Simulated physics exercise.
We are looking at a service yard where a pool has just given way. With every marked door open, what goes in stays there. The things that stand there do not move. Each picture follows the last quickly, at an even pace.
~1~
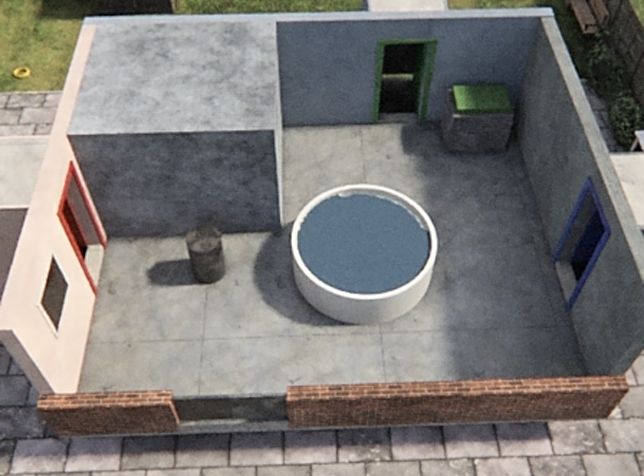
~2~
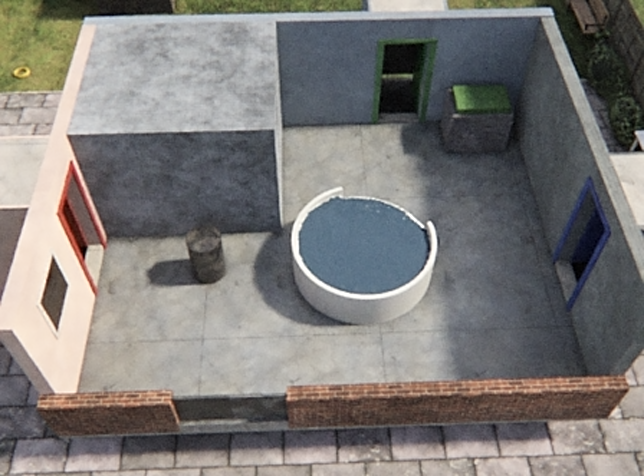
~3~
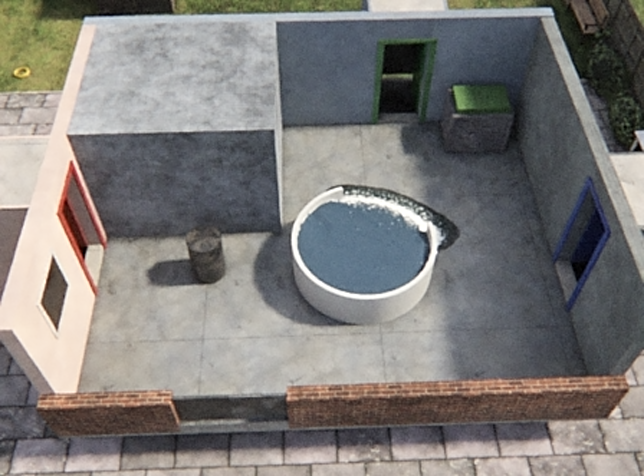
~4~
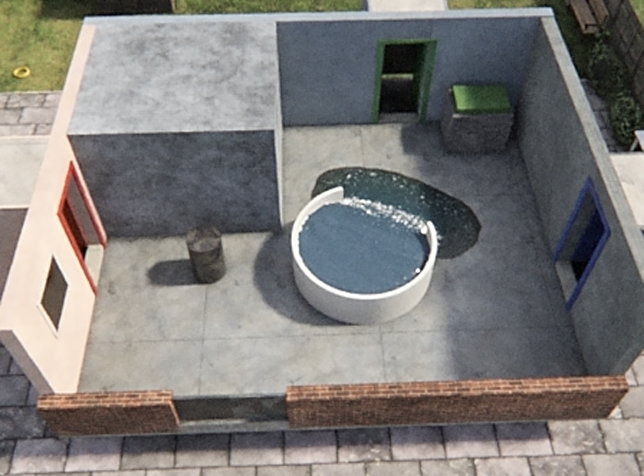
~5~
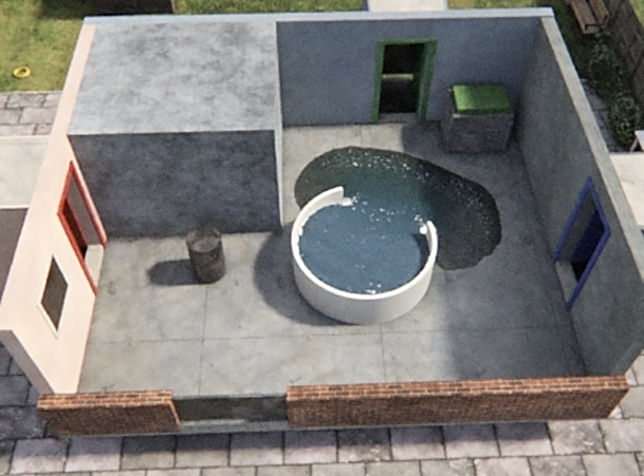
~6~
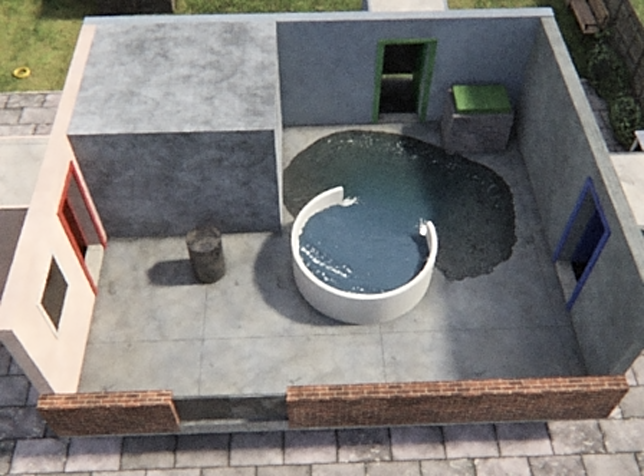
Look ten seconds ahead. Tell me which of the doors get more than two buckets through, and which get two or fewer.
At the end, the red door will allow in no excess. The blue door will allow in no excess. The green door will allow in an excess.
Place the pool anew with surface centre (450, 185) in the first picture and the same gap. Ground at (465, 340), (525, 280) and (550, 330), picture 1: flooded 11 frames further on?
Result: Spared; inundated; inundated.
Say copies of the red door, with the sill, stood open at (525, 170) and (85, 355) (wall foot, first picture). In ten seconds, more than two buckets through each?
Lab note - first crosses the line, second stays short of the line.
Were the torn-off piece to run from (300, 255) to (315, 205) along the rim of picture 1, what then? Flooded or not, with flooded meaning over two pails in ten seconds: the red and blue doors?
Checking the doors, red door surpasses the cutoff; blue door, on the other hand, comes in lower.
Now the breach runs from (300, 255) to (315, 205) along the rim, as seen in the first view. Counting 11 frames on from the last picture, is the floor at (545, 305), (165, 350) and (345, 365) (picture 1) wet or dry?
Respectively: Parched, drenched and parched.
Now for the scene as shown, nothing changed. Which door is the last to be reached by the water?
It has to be the red door.
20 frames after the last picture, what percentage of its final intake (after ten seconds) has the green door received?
Some 65 per cent.
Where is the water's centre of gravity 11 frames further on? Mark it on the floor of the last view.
Near (399, 207).
A moment on, water covers 35 % of the floor; the red door not reached, the blue door not reached, the green door over two buckets in.
Next, water covers 35 % of the floor; the red door not reached, the blue door wet at the sill, nothing in, the green door far over two buckets in.
Then, water covers 40 % of the floor; the red door not reached, the blue door wet at the sill, nothing in, the green door far over two buckets in.
Later, water covers 70 % of the floor; the red door not reached, the blue door wet at the sill, nothing in, the green door far over two buckets in.
In the end, water covers 95 % of the floor; the red door wet at the sill, nothing in, the blue door wet at the sill, nothing in, the green door far over two buckets in.
